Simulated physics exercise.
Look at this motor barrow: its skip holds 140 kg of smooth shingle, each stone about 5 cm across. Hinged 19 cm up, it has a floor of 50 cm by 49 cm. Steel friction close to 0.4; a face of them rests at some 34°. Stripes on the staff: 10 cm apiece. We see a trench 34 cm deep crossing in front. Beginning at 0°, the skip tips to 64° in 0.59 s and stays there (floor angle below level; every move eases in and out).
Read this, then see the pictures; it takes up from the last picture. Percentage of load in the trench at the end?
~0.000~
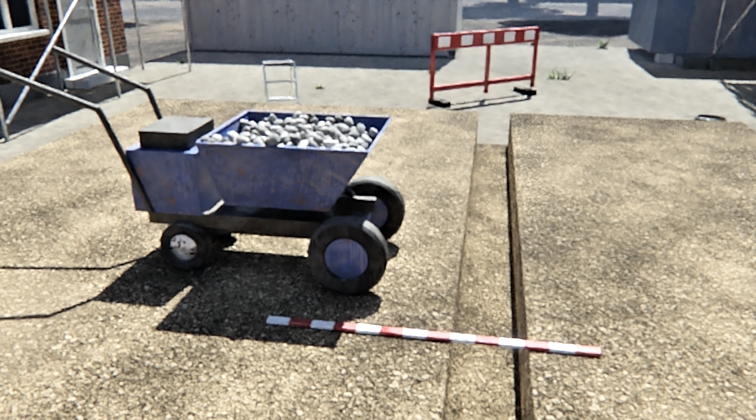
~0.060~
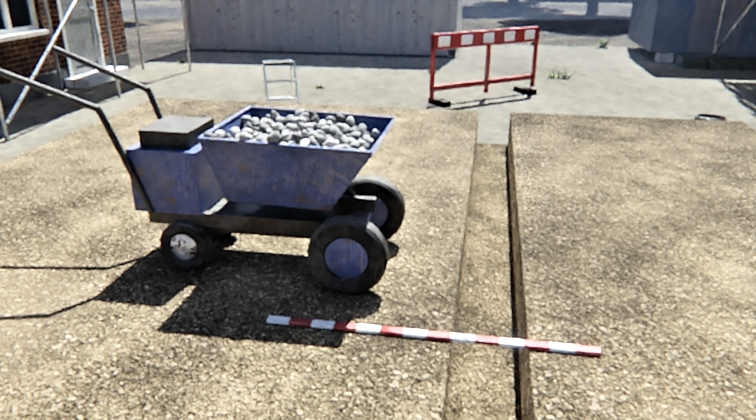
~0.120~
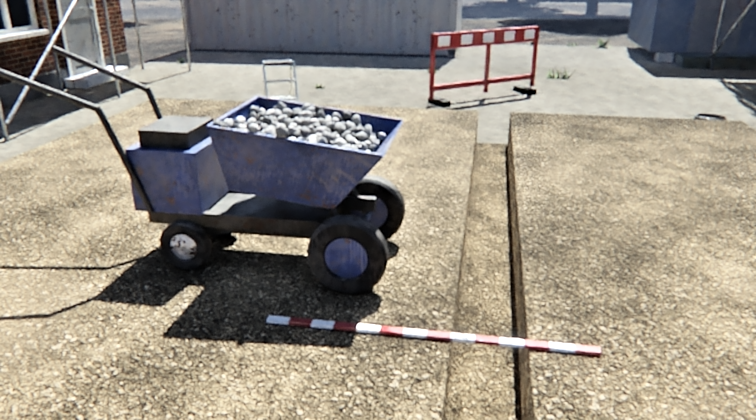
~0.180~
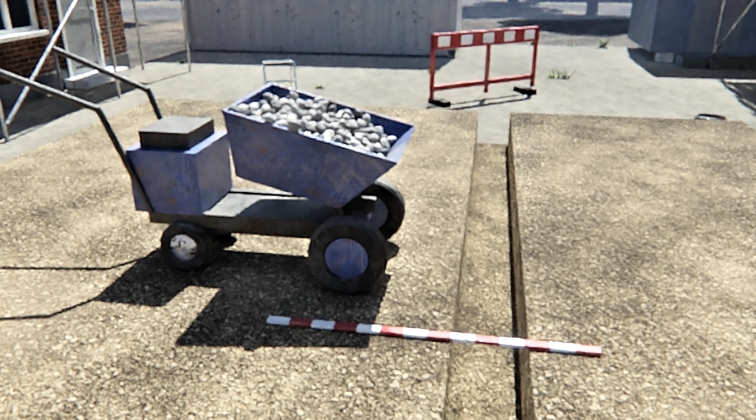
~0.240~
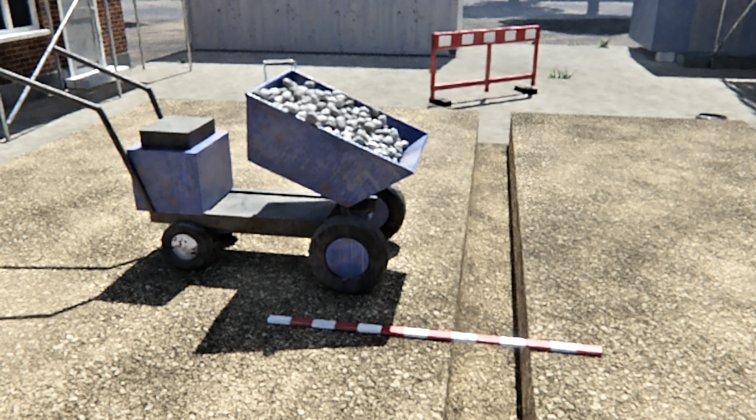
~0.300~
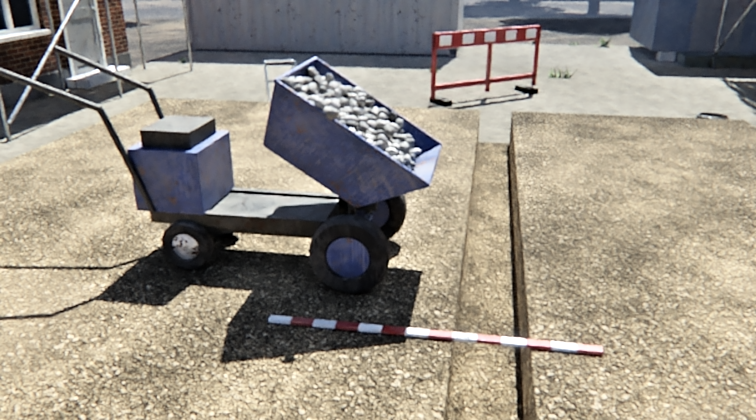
53 per cent.
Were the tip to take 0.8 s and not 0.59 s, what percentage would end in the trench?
Estimate: About 60 %.
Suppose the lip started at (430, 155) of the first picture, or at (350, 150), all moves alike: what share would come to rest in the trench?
The first start gives about 15 per cent, the second about 65.
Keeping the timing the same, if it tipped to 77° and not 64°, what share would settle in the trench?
Some 50% would finish there.
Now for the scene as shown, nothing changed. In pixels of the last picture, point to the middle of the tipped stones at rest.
The tipped stones centre close to (515, 311).
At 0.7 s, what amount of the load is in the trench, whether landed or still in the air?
At that moment: Approx. 20 %.
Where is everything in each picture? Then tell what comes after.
The first picture shows lip at (368, 153), floor tilted 0°, highest stones at (307, 122).
In the second picture, the skip is at 2°, its lip at (372, 154); the top of the load is at (296, 119); the stones move at 0.5 m/s on average.
In the third picture, the skip is at 7°, its lip at (382, 157); the top of the load is at (285, 113); the stones move at 0.9 m/s on average.
In the fourth picture, the skip is at 14°, its lip at (396, 163); the top of the load is at (290, 103); the stones move at 1.2 m/s on average.
The fifth picture shows lip at (413, 173), floor tilted 23°, highest stones at (297, 89); the stones move at 1.4 m/s on average.
The sixth picture shows lip at (429, 186), floor tilted 33°, highest stones at (317, 79); the stones move at 1.5 m/s on average.
After 0.4 s the floor is at 54°; 100 % in the skip; the foremost stones are at (443, 193).
After 0.7 s the floor is at 64°; 78 % in the skip, 21 % in the trench, 1 % past the trench; the foremost stones are at (535, 259).
After 1.0 s the floor is at 64°; 30 % in the skip, 30 % in the trench, 40 % past the trench; the foremost stones are at (711, 297).
After 3.0 s the floor is at 64°; 7 % in the skip, 53 % in the trench, 40 % past the trench; the foremost stones are past the picture's edge.
